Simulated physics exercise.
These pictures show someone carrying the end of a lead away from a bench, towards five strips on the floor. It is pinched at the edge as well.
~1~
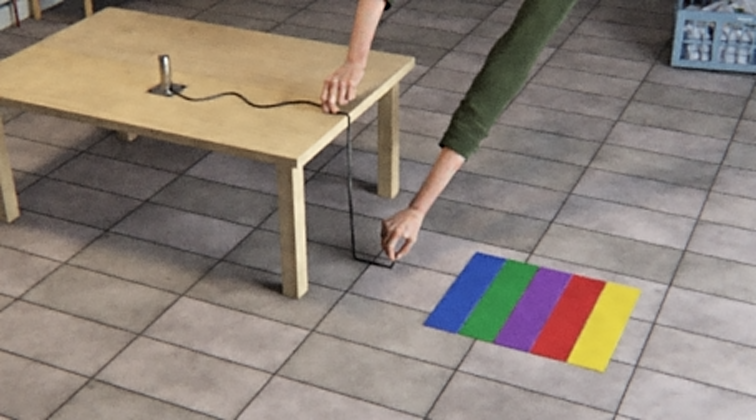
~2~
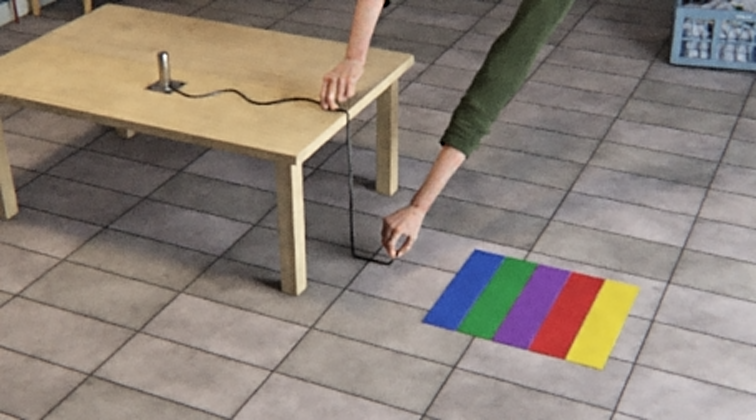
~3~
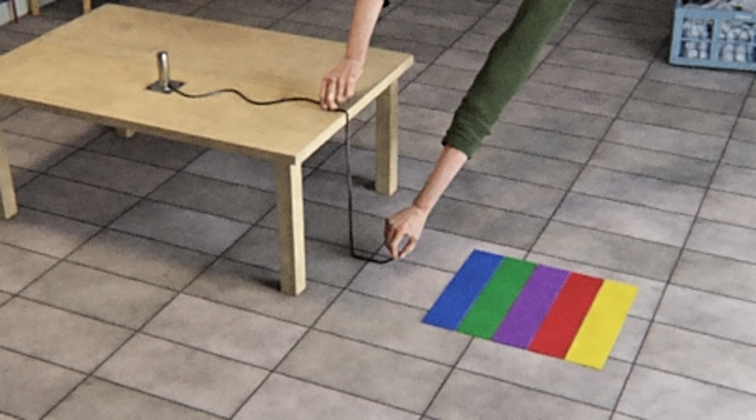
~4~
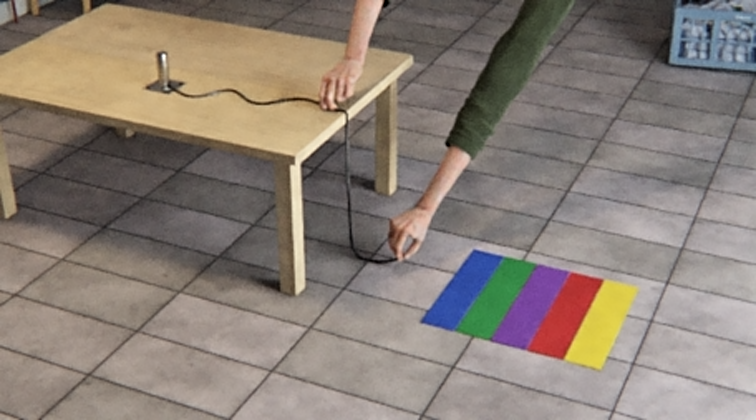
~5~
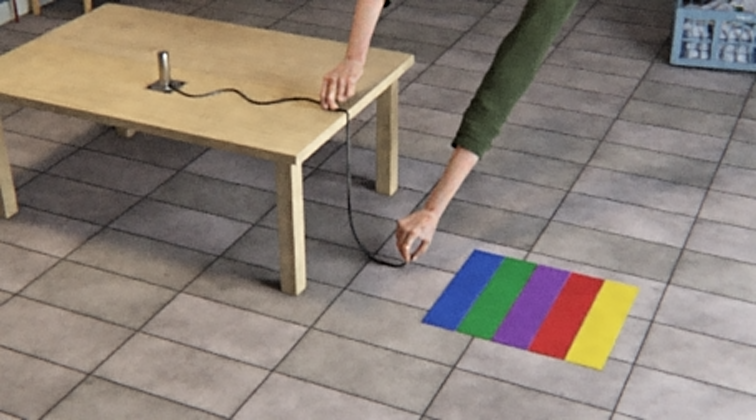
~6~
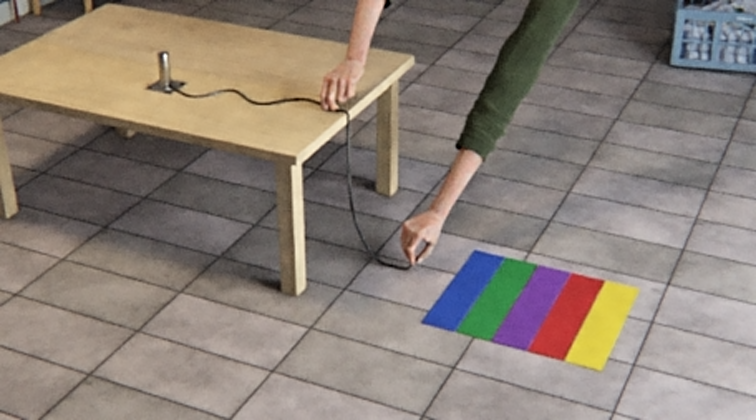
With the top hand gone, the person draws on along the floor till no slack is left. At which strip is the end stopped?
It halts on the purple strip.
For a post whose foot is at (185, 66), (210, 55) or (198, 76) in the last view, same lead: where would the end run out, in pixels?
The places are (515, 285), (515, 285) and (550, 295).
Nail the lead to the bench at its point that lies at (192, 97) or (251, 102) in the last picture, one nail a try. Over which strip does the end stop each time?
Taking them in turn: Purple; green.
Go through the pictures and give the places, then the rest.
In the first picture, end (395, 257); blue (450, 315); green (484, 324); purple (519, 333); red (556, 342); yellow (592, 351).
In the second picture, end (396, 255); lead through (190, 96) (245, 97) (303, 99) (348, 128) (351, 190) (353, 248).
In the third picture, end (399, 256).
In the fourth picture, end (403, 257); lead through (188, 96) (244, 97) (302, 99) (347, 128) (348, 189) (353, 248).
In the fifth picture, end (410, 258).
In the sixth picture, end (416, 260); lead through (190, 96) (245, 97) (304, 100) (348, 128) (350, 190) (369, 249).
Early on, end near (483, 277); over blue.
Midway, end near (515, 285); over green.
At the end of the slack, end near (534, 289); over purple. Over purple.
